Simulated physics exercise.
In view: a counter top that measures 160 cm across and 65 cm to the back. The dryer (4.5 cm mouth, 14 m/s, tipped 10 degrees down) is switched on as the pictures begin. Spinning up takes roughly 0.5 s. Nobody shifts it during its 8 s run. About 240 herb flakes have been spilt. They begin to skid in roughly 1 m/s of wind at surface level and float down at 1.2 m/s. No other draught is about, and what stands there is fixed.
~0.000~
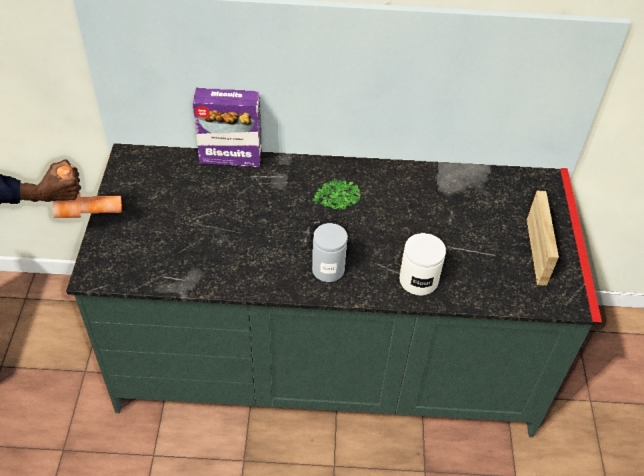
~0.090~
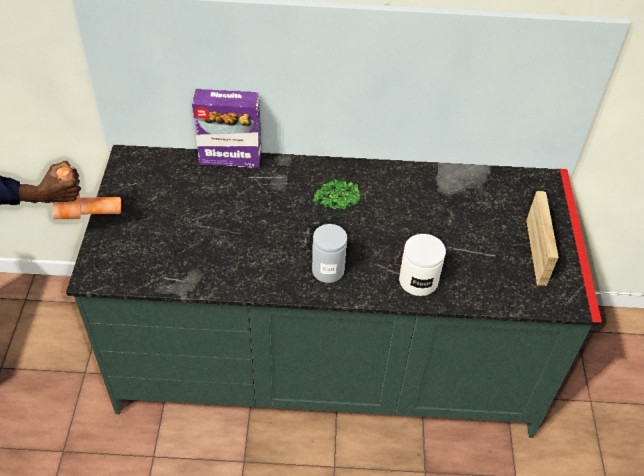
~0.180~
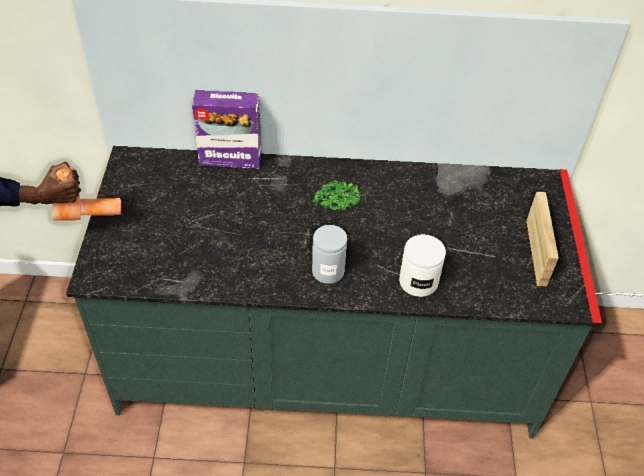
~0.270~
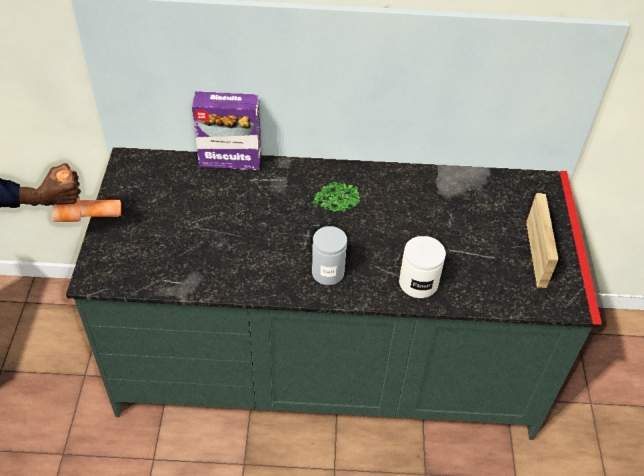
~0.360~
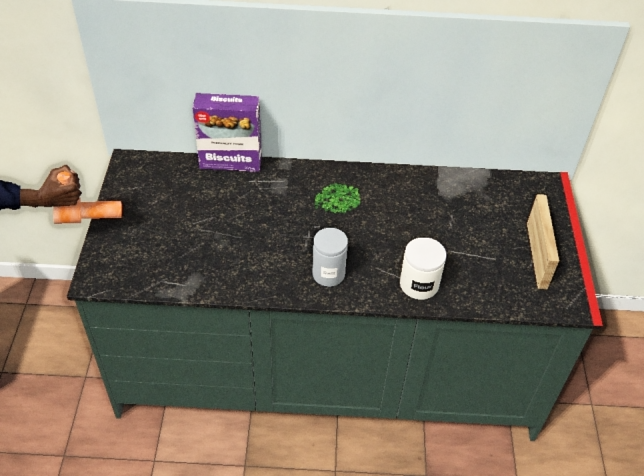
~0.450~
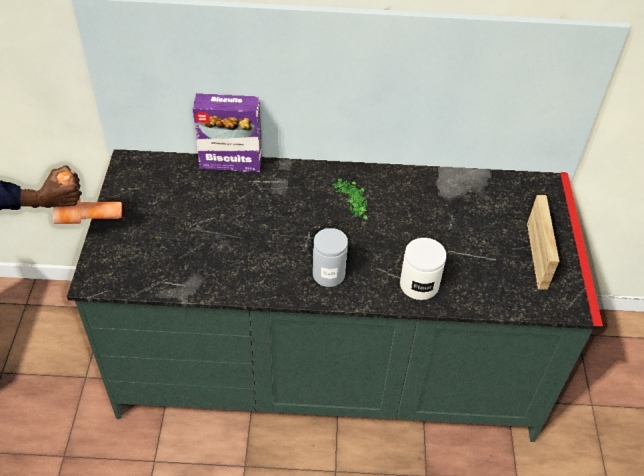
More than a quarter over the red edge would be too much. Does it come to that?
More than a quarter over the red edge: Yes.
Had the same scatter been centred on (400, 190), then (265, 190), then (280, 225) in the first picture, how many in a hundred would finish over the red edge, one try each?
In that order: 100 %, 100 %, 15 %.
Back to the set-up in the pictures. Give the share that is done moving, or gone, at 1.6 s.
Near 80 %.
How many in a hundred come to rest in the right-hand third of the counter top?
Some 10 per cent.
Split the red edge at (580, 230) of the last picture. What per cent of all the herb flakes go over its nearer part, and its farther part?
Some 0 % nearer, 90 % farther.
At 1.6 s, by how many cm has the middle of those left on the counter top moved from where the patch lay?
Roughly 65 cm.
After 1.6 s the count stands so, 85 % are over the red edge; the middle of those still in play is near (550, 230).
After 2.6 s the count stands so, 86 % are over the red edge.
After 4.4 s the count stands so, 86 % are over the red edge.
After 8.0 s, at the end, 87 % are over the red edge.
